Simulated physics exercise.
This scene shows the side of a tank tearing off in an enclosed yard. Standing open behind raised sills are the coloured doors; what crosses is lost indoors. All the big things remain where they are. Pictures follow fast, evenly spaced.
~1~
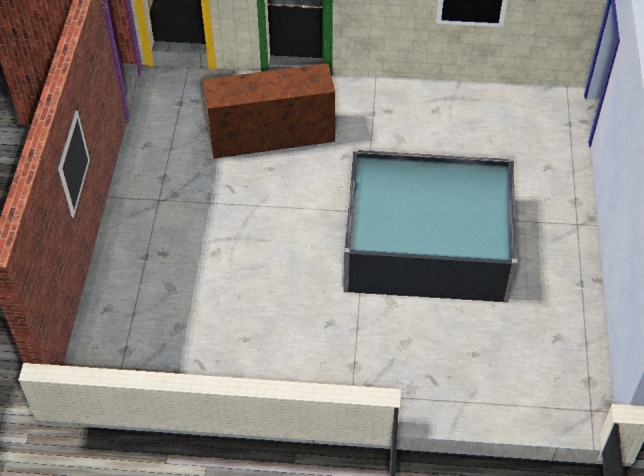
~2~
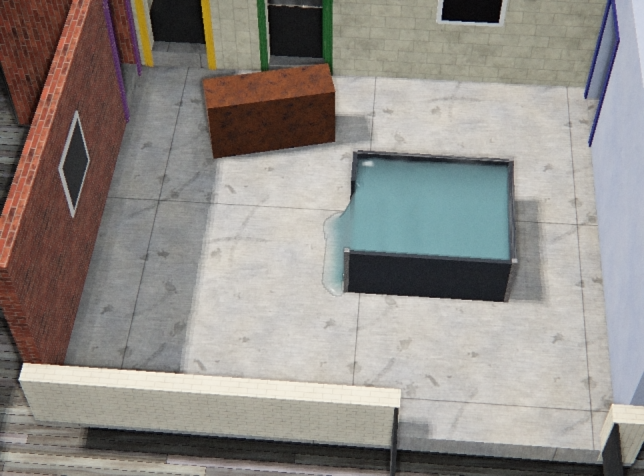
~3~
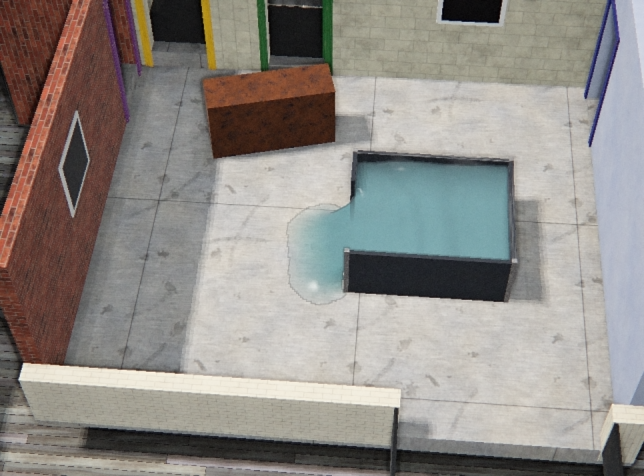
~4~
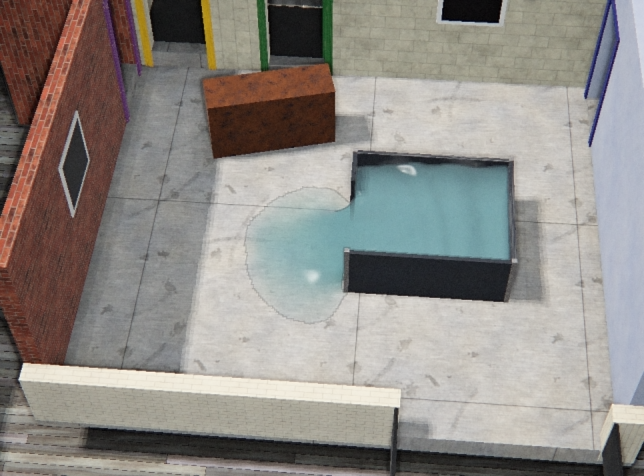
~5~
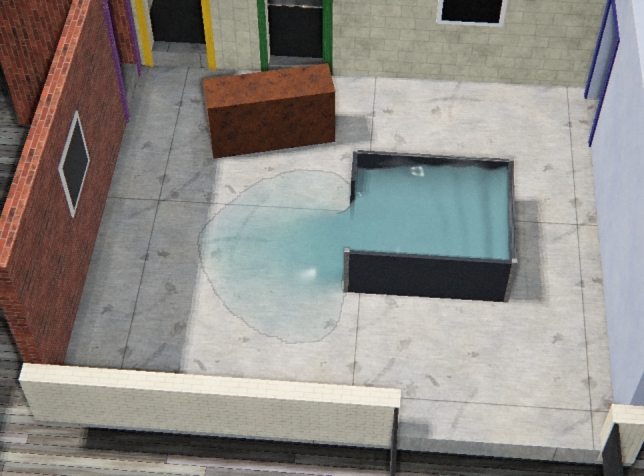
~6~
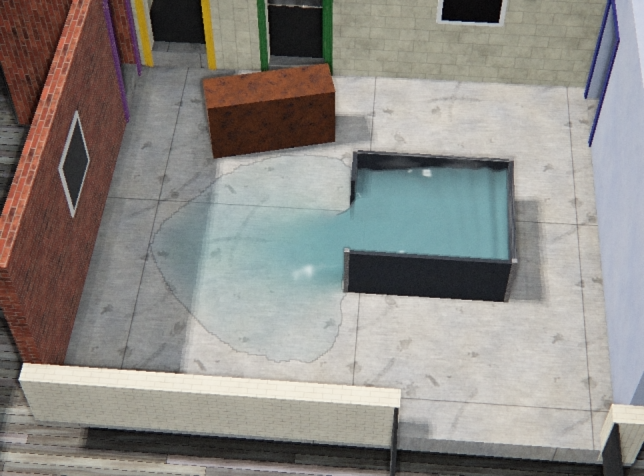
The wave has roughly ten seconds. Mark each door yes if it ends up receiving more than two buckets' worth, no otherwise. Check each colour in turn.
Green door - no, yellow door - no, purple door - no, blue door - yes.
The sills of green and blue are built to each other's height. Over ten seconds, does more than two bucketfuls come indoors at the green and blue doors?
Then the green door goes past the mark, and the blue door falls below the mark.
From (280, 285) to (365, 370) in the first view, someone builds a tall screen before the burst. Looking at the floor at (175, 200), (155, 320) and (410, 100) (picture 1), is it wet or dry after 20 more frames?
Point by point: First submerged, second submerged, third not reached.
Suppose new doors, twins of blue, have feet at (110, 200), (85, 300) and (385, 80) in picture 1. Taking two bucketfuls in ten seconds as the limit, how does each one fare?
Each in turn, the new doors: Breaks the limit, breaks the limit, remains within bounds.
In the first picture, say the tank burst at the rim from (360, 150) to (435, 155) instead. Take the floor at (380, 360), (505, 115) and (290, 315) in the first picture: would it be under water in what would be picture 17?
In the order you gave them, I get still bare, drenched, still bare.
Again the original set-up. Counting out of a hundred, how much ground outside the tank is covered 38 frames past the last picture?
Around 80 percent.
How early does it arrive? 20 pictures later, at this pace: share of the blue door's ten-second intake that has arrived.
Close to 0 percent.
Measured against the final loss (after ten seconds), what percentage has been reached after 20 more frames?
I'd estimate close to 0 per cent.
A moment on, water covers 35 % of the floor; the green door not reached, the yellow door not reached, the purple door not reached, the blue door not reached.
Next, water covers 40 % of the floor; the green door not reached, the yellow door not reached, the purple door wet at the sill, nothing in, the blue door not reached.
Then, water covers 45 % of the floor; the green door wet at the sill, nothing in, the yellow door wet at the sill, nothing in, the purple door wet at the sill, nothing in, the blue door not reached.
Later, water covers 80 % of the floor; the green door wet at the sill, nothing in, the yellow door wet at the sill, nothing in, the purple door wet at the sill, nothing in, the blue door not reached.
In the end, water covers 100 % of the floor; the green door wet at the sill, nothing in, the yellow door wet at the sill, nothing in, the purple door wet at the sill, nothing in, the blue door over two buckets in.
